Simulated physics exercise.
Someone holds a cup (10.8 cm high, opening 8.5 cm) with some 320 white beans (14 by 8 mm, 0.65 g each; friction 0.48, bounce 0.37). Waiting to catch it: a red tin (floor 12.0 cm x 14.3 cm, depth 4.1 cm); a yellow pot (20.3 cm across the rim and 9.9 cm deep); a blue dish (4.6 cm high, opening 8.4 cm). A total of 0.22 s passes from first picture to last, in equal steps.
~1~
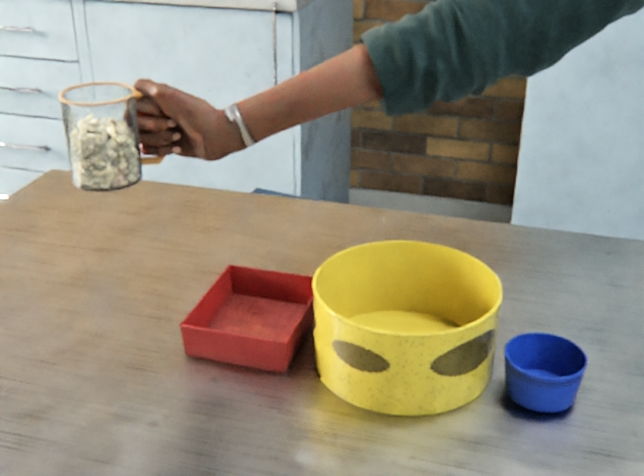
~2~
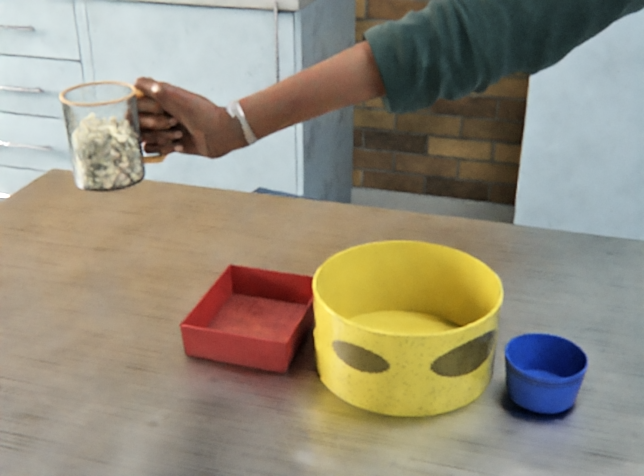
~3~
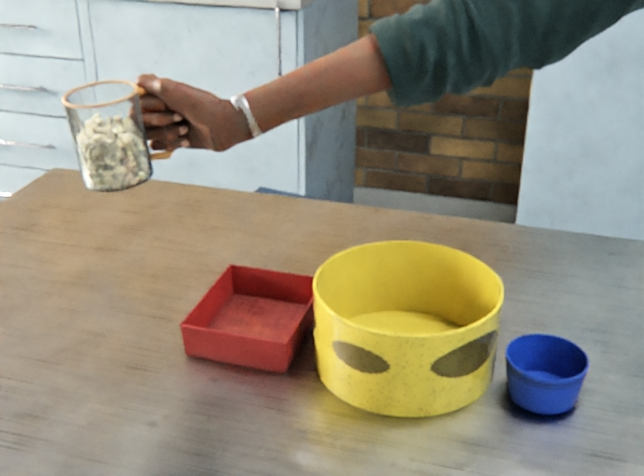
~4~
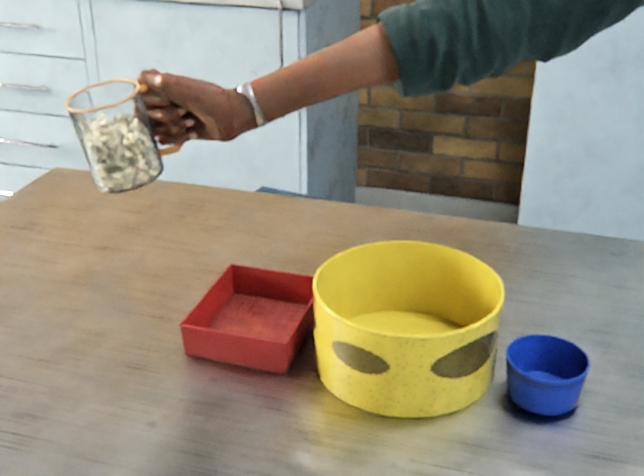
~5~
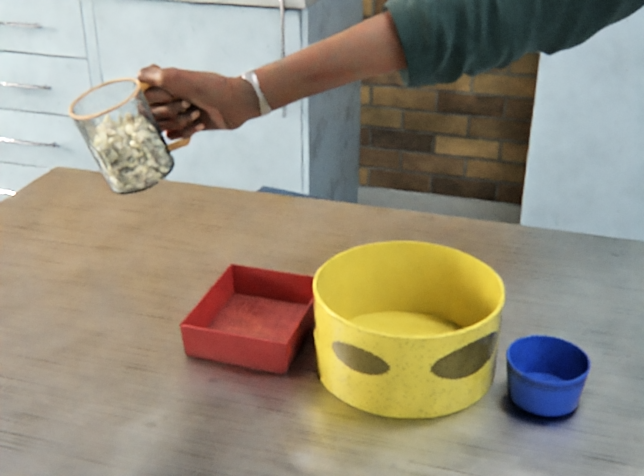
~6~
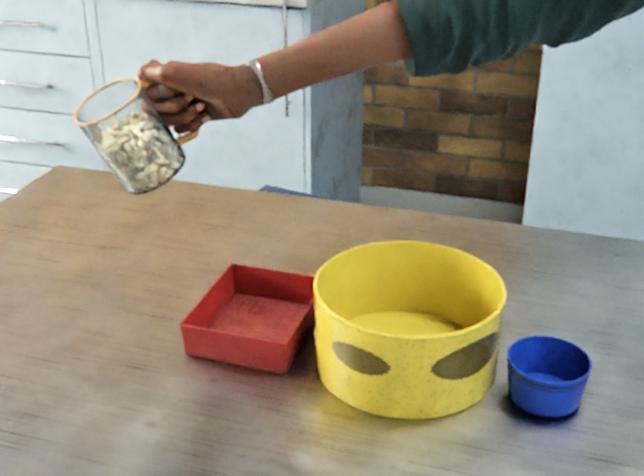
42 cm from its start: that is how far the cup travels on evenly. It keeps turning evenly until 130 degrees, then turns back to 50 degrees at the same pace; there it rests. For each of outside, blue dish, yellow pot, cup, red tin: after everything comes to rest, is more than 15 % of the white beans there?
Outside: Yes, blue dish: No, yellow pot: No, cup: No, red tin: Yes.
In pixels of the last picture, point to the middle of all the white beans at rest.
At about (220, 329).
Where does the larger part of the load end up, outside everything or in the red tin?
The larger share ends up in the red tin.
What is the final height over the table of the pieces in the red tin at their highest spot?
Around 3.5 centimetres above the table.
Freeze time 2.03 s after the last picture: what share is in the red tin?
At that point, some 60 in a hundred have made it.
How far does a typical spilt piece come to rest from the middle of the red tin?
Distance from centre: About 14 cm.
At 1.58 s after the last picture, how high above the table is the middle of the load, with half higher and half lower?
Around 0 cm.
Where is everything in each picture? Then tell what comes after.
In the first picture, cup at (100, 118); tilt 0 degrees; moved 0.0 cm; lip at (61, 99); top of the load at (94, 128); red tin at (255, 301); yellow pot at (407, 283); blue dish at (546, 354).
In the second picture, cup at (102, 118); tilt 1 degrees; moved 0.2 cm; lip at (62, 99); top of the load at (96, 127).
In the third picture, cup at (106, 119); tilt 5 degrees; moved 0.9 cm; low side front left; lip at (65, 102); top of the load at (100, 127).
In the fourth picture, cup at (111, 120); tilt 12 degrees; moved 1.8 cm; low side front left; lip at (68, 108); top of the load at (139, 125).
In the fifth picture, cup at (117, 122); tilt 19 degrees; moved 2.7 cm; low side front left; lip at (72, 114); top of the load at (150, 124).
In the sixth picture, cup at (123, 124); tilt 26 degrees; moved 3.7 cm; low side front left; lip at (77, 121); top of the load at (156, 121); red tin at (257, 300); yellow pot at (409, 284); blue dish at (549, 358).
Then, 0.61 s after the last picture, tilt 123 degrees; cup 85 %, in the air 15 %; middle of all pieces near (232, 168).
Then, 1.12 s after the last picture, tilt 73 degrees; outside 35 %, cup 5 %, red tin 55 %; middle of all pieces near (211, 315).
Then, 1.58 s after the last picture, tilt 50 degrees; outside 35 %, cup 5 %, red tin 60 %; middle of all pieces near (217, 319).
Then, 2.03 s after the last picture, tilt 50 degrees; outside 35 %, cup 5 %, red tin 60 %; middle of all pieces near (220, 319).
In the end, outside 35 %, blue dish 0 %, yellow pot 0 %, cup 5 %, red tin 60 %.
